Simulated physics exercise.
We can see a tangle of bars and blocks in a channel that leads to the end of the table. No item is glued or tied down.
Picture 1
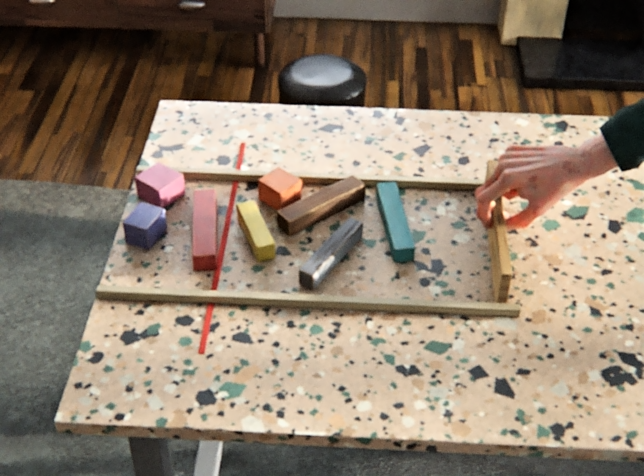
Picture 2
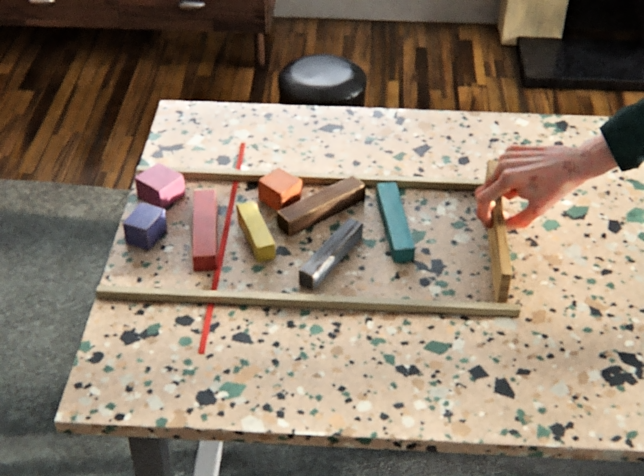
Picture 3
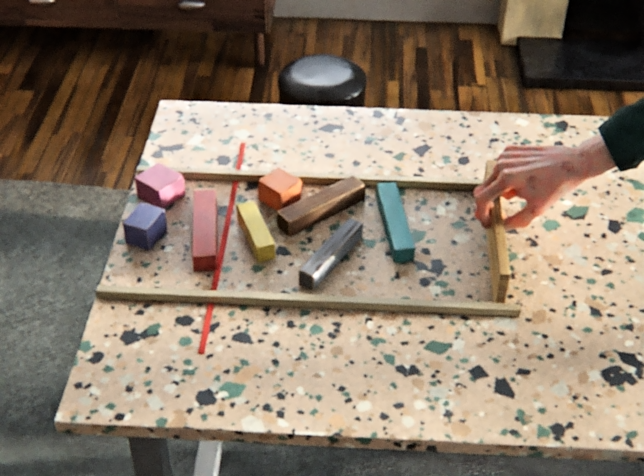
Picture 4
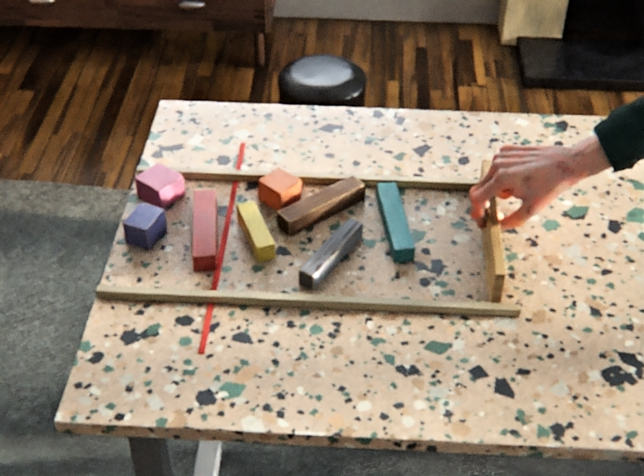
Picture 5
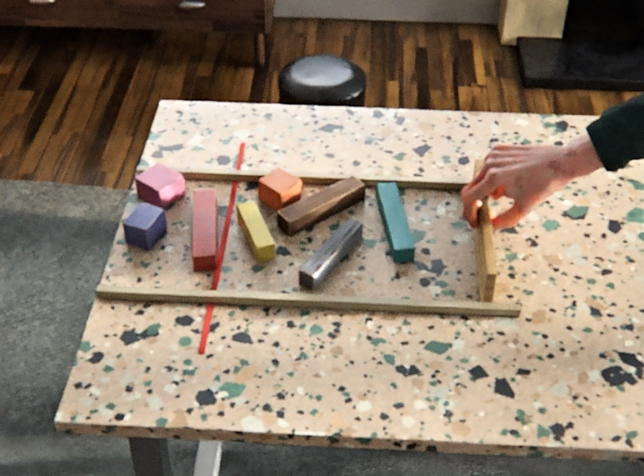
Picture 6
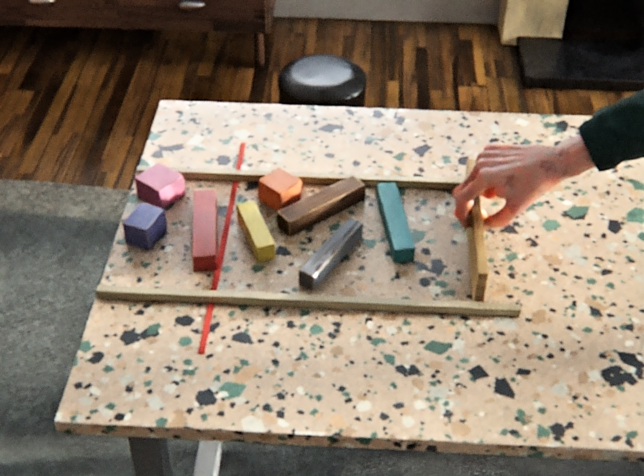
On a speckled terrazzo table in a wood-floored room, seen from above at an angle, two thin rails form a channel crossed by red tape. Pink and blue blocks and a red bar lie left of an orange block and yellow, brown, grey and teal pieces. A hand at right holds an upright board still, then slides it slightly left, touching none of the pieces, while the camera stays fixed.
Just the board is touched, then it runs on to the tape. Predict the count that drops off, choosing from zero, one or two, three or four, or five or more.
Looks like just one or two of them go over the edge.
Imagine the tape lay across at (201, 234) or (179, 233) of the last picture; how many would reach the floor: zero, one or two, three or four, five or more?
First tape: Three to four; second tape: 3 or 4.
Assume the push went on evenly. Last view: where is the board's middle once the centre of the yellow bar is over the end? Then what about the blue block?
Around (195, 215) first and around (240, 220) second.
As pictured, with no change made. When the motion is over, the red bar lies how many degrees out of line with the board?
Roughly 15° out of line.
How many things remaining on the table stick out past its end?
It totals 2.
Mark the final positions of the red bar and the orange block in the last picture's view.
The red bar comes to rest at (131, 224), and the orange block comes to rest at (175, 181).
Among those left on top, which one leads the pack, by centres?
Pink block.
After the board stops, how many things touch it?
It adds up to 1.
Soon after, none off yet; blue block at rest near (145, 226); pink block at rest near (160, 186); red bar at rest near (205, 229).
At rest, the number that fall off is one or two; fallen, blue block.
